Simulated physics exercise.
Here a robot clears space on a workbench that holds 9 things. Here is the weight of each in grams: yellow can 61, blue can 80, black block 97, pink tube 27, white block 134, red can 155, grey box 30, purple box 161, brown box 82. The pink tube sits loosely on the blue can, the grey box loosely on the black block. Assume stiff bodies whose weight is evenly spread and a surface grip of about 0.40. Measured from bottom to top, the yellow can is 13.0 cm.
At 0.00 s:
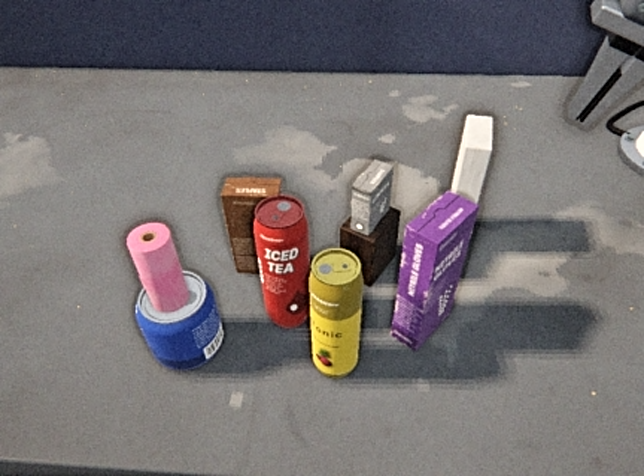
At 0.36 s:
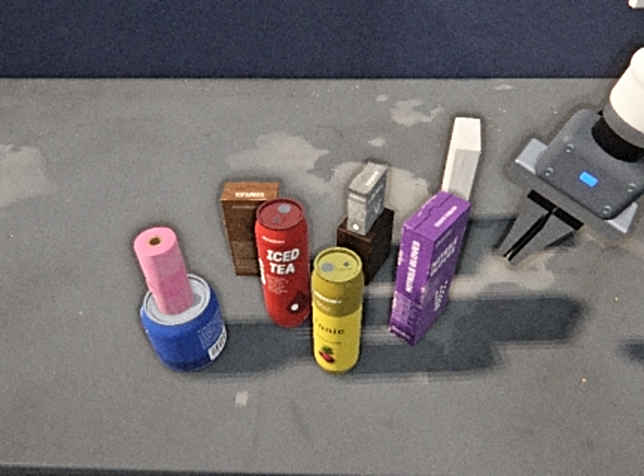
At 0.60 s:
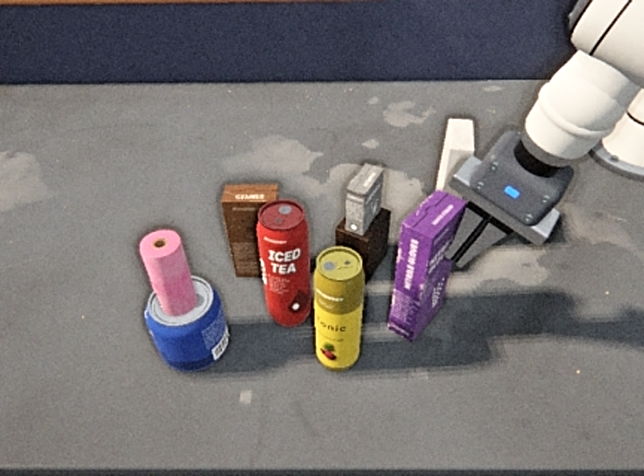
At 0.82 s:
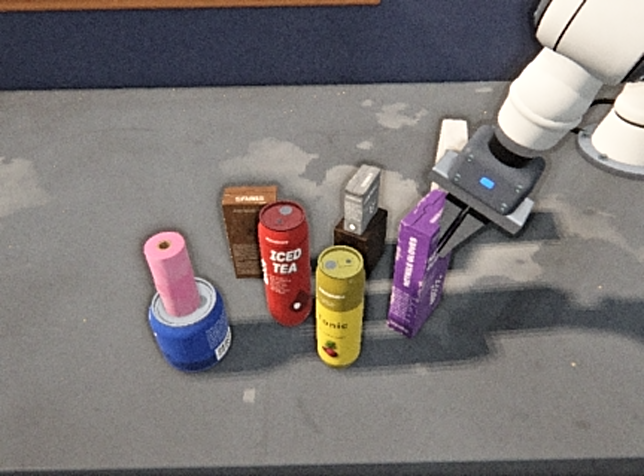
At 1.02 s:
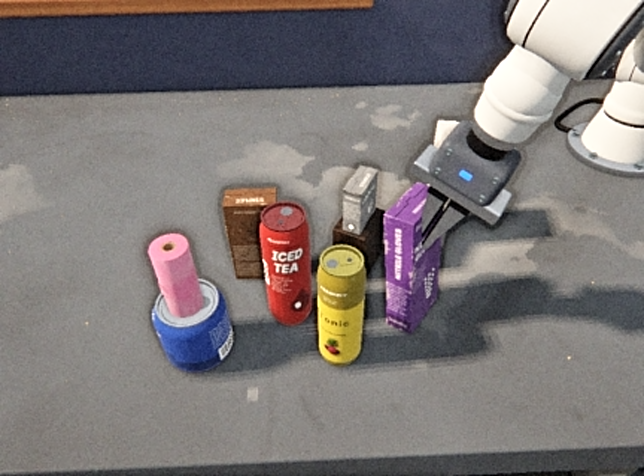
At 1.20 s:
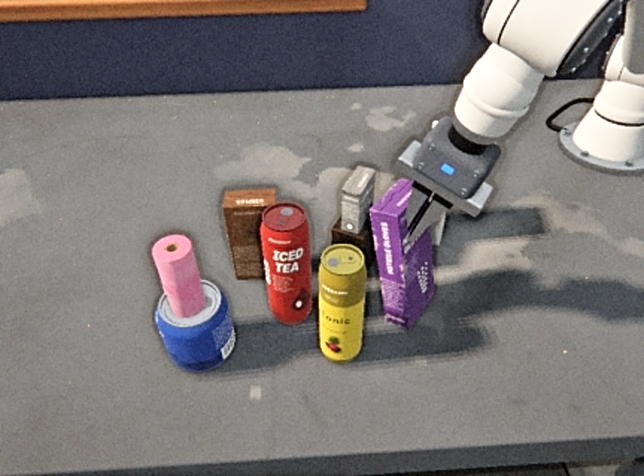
A robot arm came in from the right over a grey workbench of cans and boxes, reached its gripper to the purple box, and pushed it slightly left so that it leaned a little.
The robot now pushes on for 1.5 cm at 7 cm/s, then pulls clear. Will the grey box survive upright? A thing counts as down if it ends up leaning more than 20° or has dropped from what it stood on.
It leans past balance.
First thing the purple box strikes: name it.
It's the grey box.
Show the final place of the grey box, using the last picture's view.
Resting centre: About (290, 222).
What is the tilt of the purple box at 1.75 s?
Tilt: Around 40°.
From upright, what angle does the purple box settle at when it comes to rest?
About 40°.
Around 1.45 s, grey box and purple box touch at 1.43 s; off upright purple box 28°, grey box 5°.
Around 1.75 s, black block and purple box touch at 1.51 s; off upright grey box 147°, purple box 38°.
Around 2.20 s, off upright grey box 90°, purple box 38°.
At rest, past 20° or fallen, purple box and grey box. Standing, white block, black block, yellow can, red can, blue can, brown box and pink tube.
